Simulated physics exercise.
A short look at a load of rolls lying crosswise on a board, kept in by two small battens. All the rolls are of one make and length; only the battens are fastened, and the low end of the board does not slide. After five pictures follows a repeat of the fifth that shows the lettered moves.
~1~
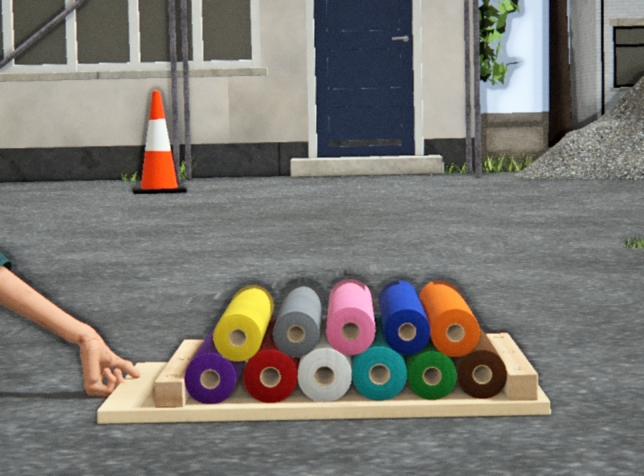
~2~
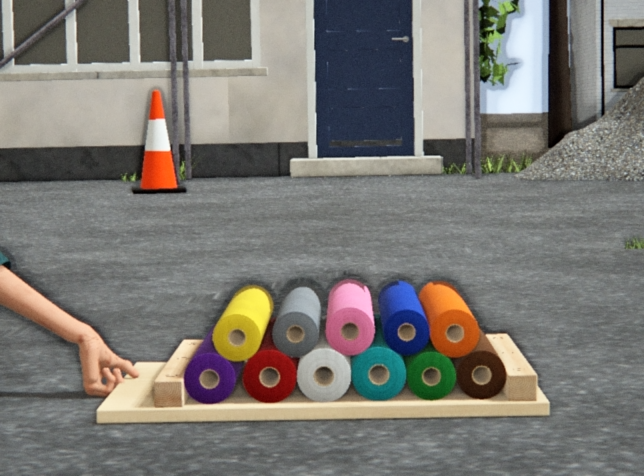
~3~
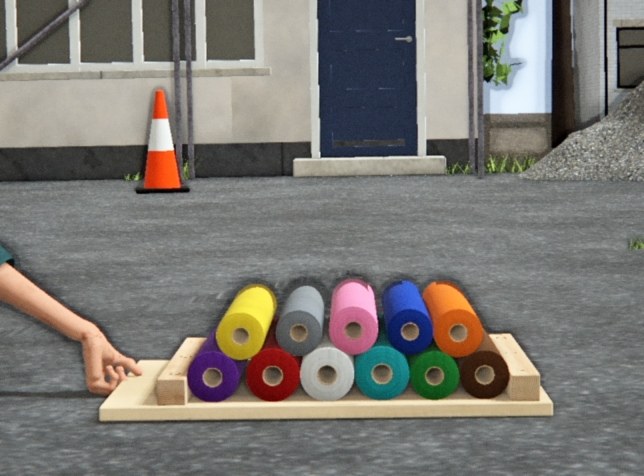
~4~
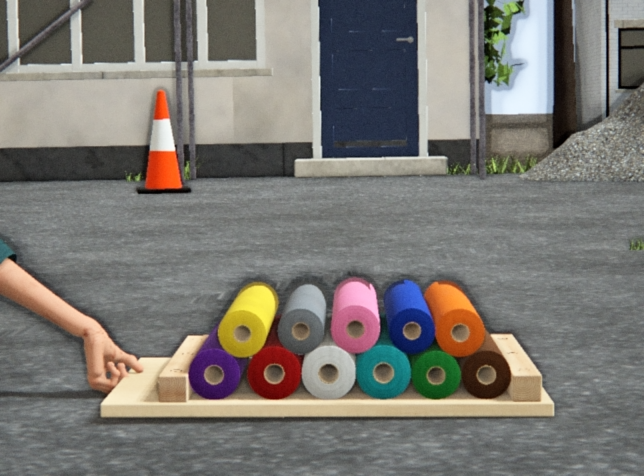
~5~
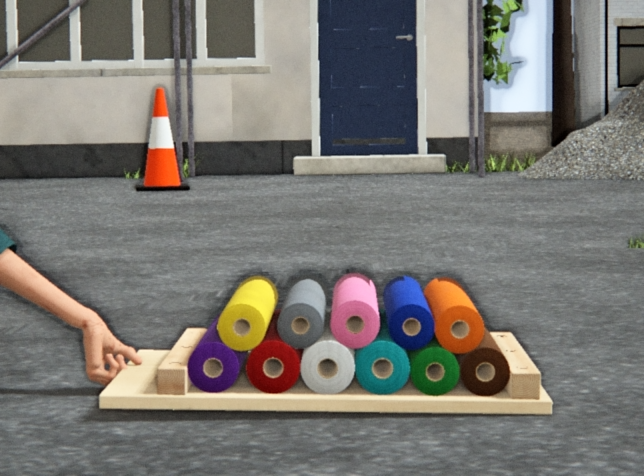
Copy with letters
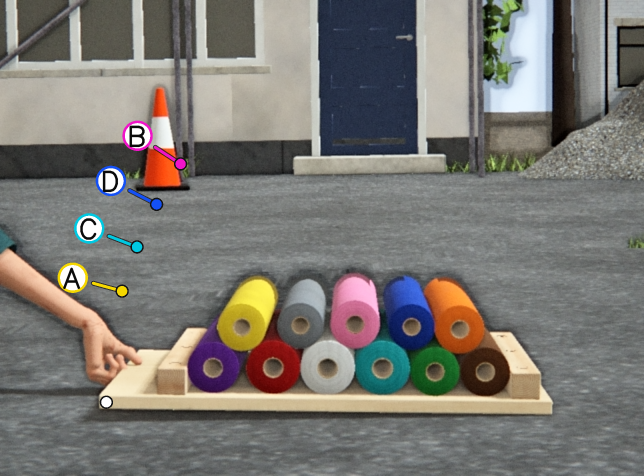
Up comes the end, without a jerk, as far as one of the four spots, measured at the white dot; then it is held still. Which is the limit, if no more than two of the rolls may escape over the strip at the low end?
D is the limit.
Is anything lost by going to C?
No.
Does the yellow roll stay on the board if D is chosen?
Yes, with D.
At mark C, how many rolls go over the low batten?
At C the number is none.
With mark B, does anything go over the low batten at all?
Yes, at B.
On the marked copy, A at (122, 291); B at (181, 164); C at (137, 247); D at (157, 204); the white dot at (107, 402).
Taking D. A third of the way, board at 17°.
Two thirds of the way, board at 28°.
When it is over, board at 28°, two over the low batten (orange, blue).
As for the rest, A none over the low batten; B five over the low batten; C none over the low batten.
